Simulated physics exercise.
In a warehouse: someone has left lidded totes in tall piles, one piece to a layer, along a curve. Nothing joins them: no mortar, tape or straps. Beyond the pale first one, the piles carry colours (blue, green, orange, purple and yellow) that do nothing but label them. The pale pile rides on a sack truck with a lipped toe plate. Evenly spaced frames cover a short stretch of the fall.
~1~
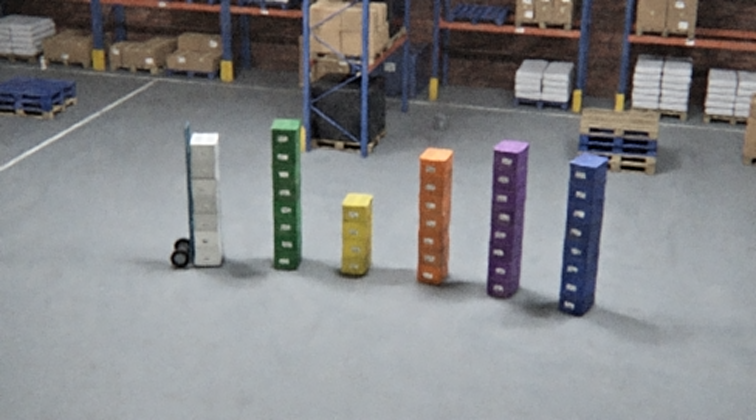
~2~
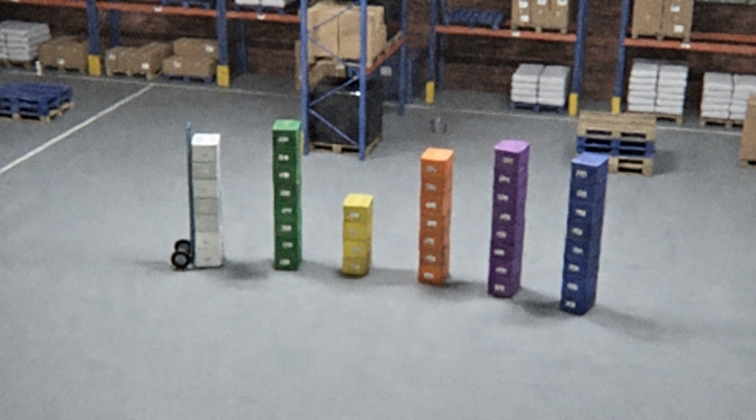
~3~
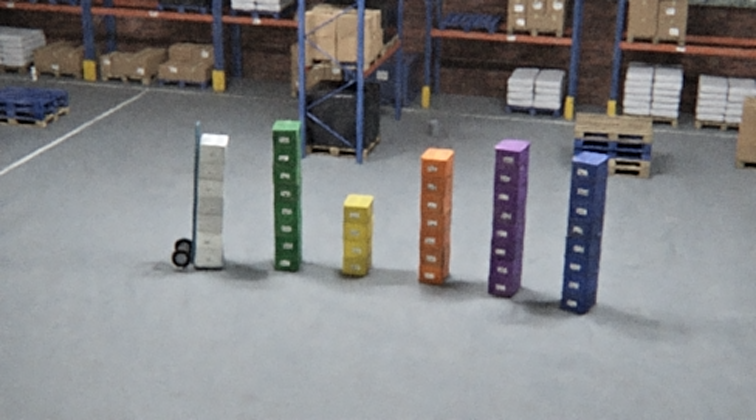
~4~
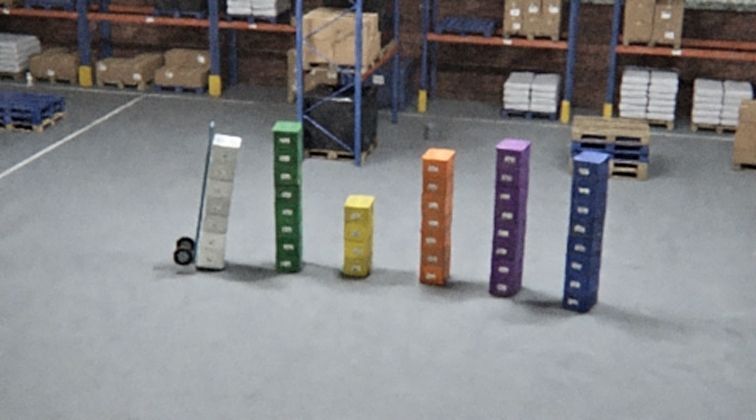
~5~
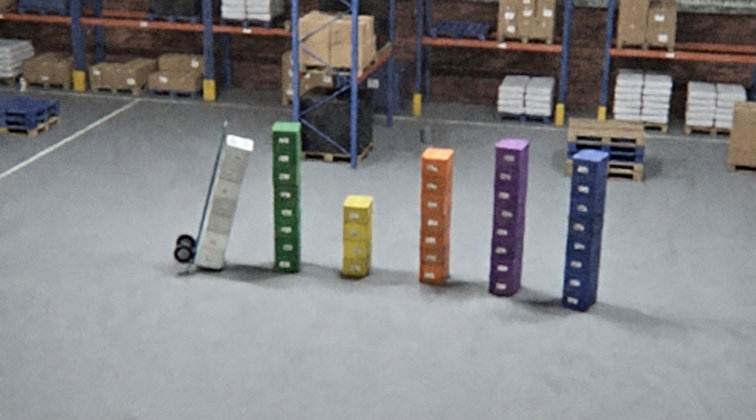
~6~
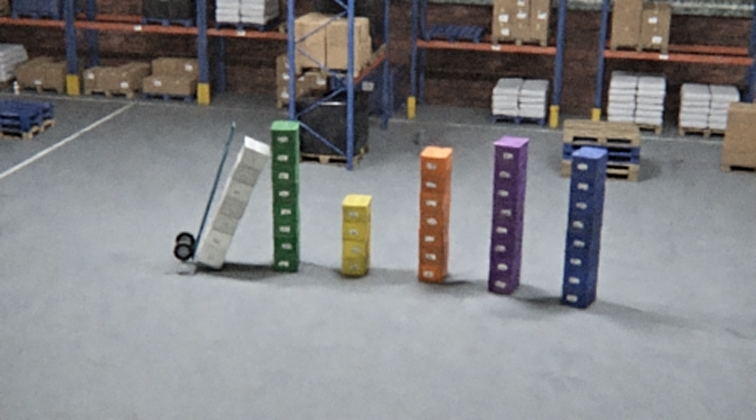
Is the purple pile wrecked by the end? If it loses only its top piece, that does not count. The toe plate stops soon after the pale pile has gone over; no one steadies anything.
Yes, it is wrecked.
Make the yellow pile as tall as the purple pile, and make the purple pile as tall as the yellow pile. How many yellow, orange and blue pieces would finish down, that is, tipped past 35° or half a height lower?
It works out to yellow 8, then orange 7, then blue 7.
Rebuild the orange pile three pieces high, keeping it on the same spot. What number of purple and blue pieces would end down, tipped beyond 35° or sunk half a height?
That comes to purple 0, then blue 0.
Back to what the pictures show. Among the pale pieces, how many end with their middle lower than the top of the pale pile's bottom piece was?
I make it 6 all told.
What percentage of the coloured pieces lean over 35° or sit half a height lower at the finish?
Around 95 percent.
Soon after the last picture, 7 of the pale pile down; none of the 8 purple totes down (0 of 35 in all colours); top purple tote unmoved; top green tote leaning clearly.
A little later, 7 of the pale pile down; none of the 8 purple totes down (8 of 35 in all colours); top purple tote unmoved; top green tote on its side.
Later still, 7 of the pale pile down; 5 of the 8 purple totes down (24 of 35 in all colours); top purple tote leaning clearly, half its height lower; top yellow tote leaning steeply, some two heights lower.
After that, 7 of the pale pile down; 7 of the 8 purple totes down (33 of 35 in all colours); top purple tote on its side; top orange tote upside down.
At rest, 7 of the pale pile down; 7 of the 8 purple totes down (33 of 35 in all colours); top purple tote on its side; top orange tote upside down. As the last picture would show them, middles, top purple tote near (743, 312), top orange tote near (603, 265).
